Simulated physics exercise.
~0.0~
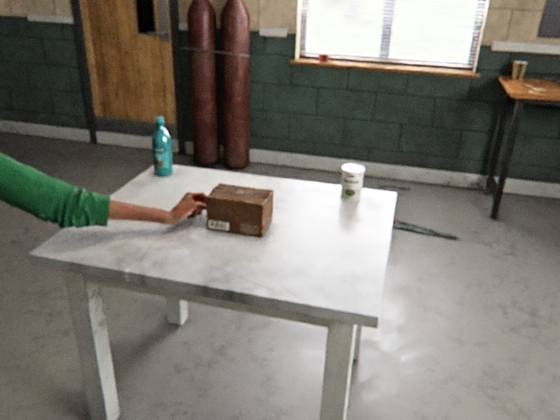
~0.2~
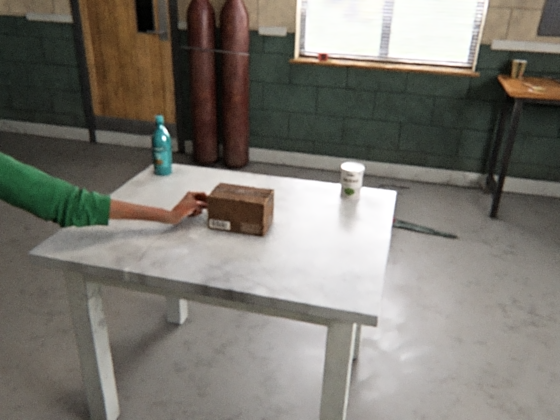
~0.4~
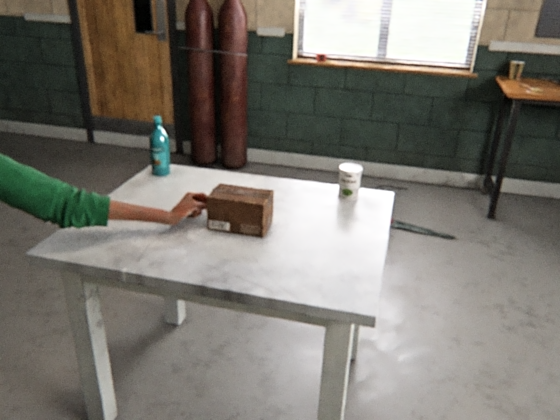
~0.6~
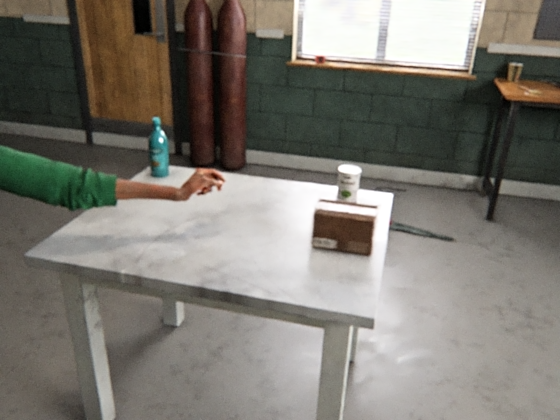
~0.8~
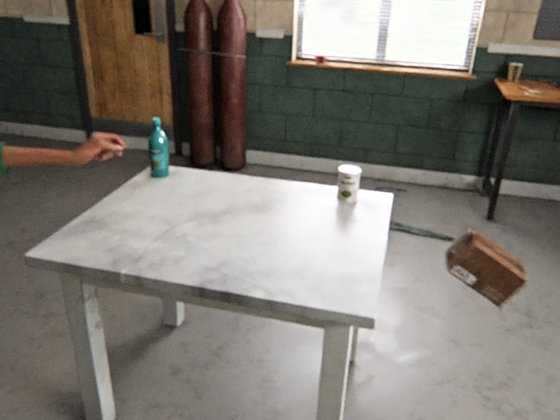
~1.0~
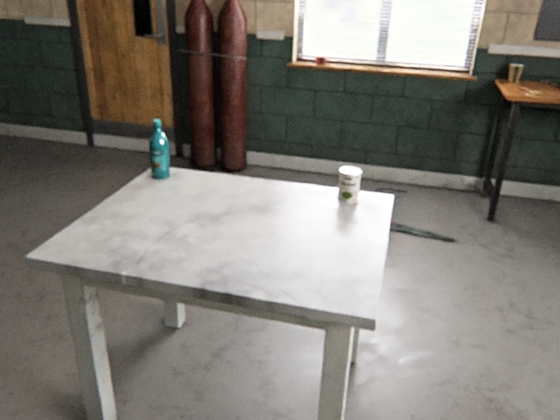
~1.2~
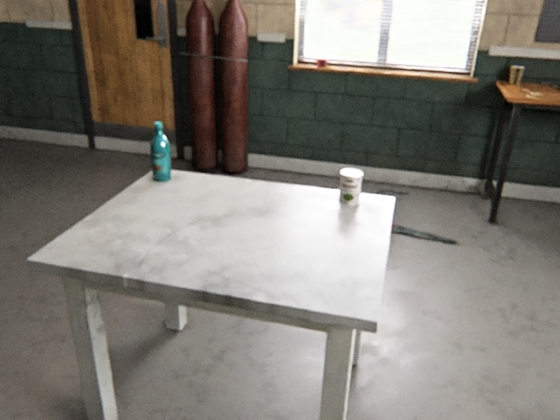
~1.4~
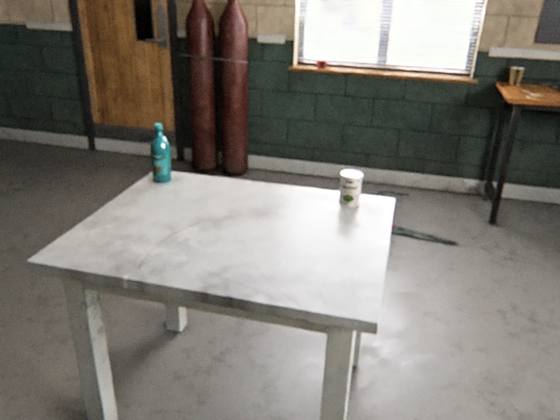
A brown box sits on a pale, marble-like table, with a hand in a green sleeve reaching in from the left and resting against its side. A turquoise bottle stands near the far left corner and a white tin near the far right. After a still moment, the hand shoves the box, which slides right across the tabletop, passing in front of the tin as the hand lets go. The box goes over the right edge and tilts in mid-air while the arm draws back. Finally, box and arm are out of view, and the bottle and tin remain standing in their places.
